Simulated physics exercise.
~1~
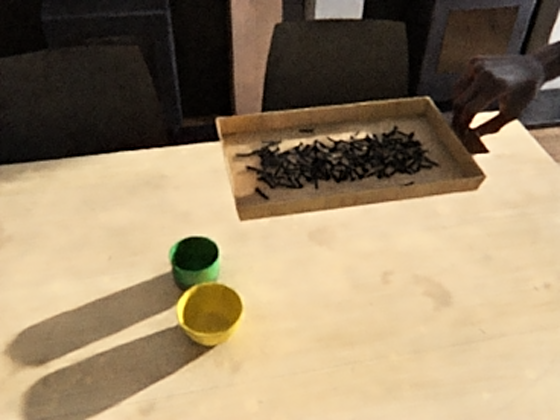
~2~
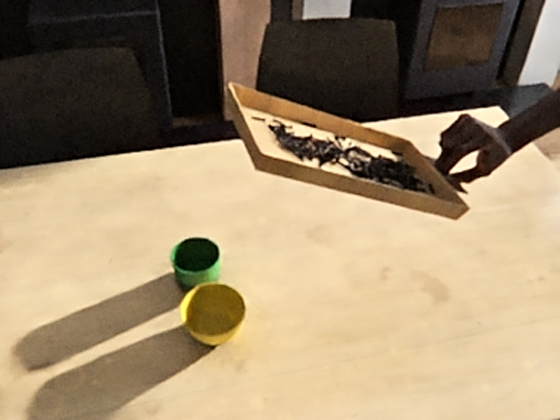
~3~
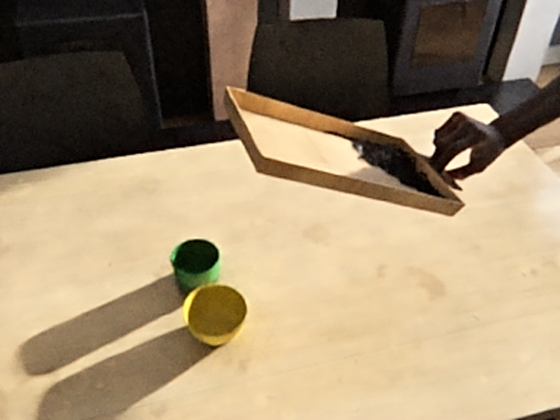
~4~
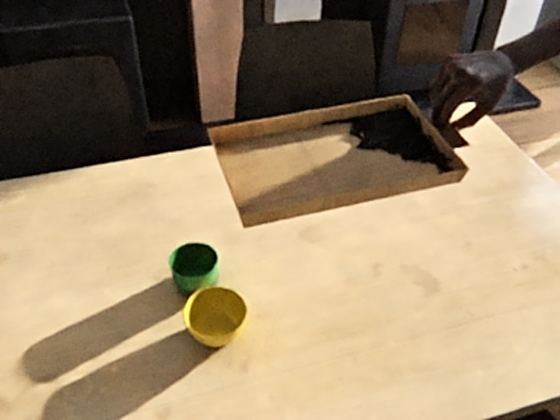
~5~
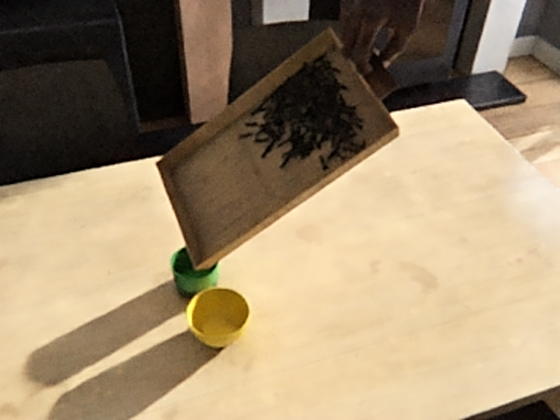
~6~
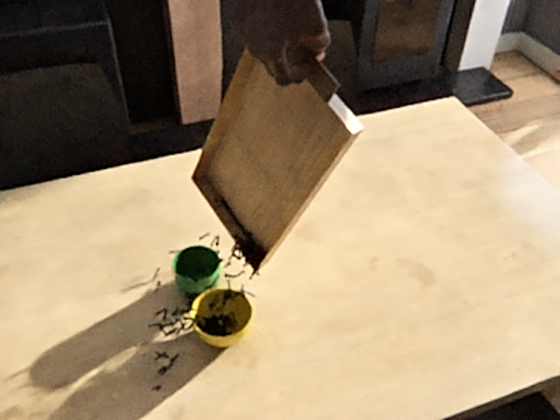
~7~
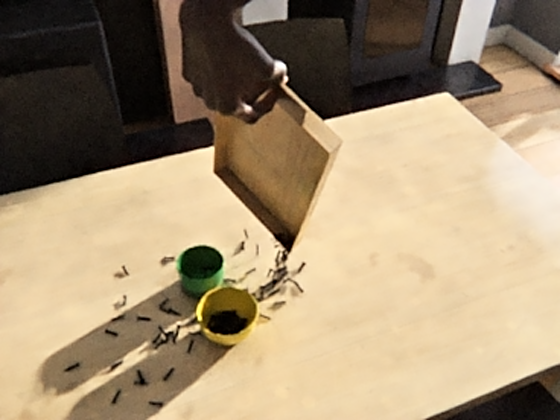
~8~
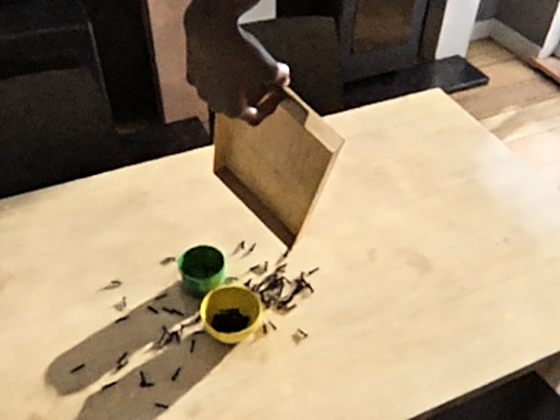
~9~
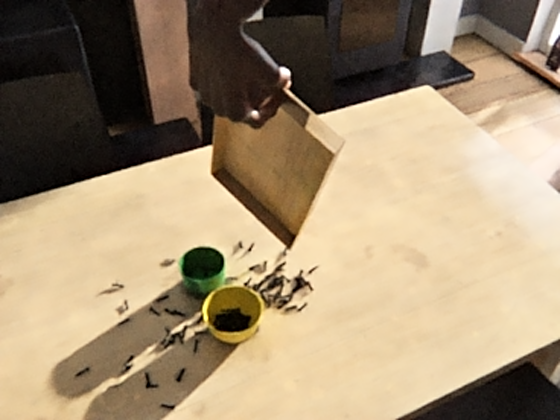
A hand tips a tray of black screws, filling the yellow bowl partly and scattering most outside.
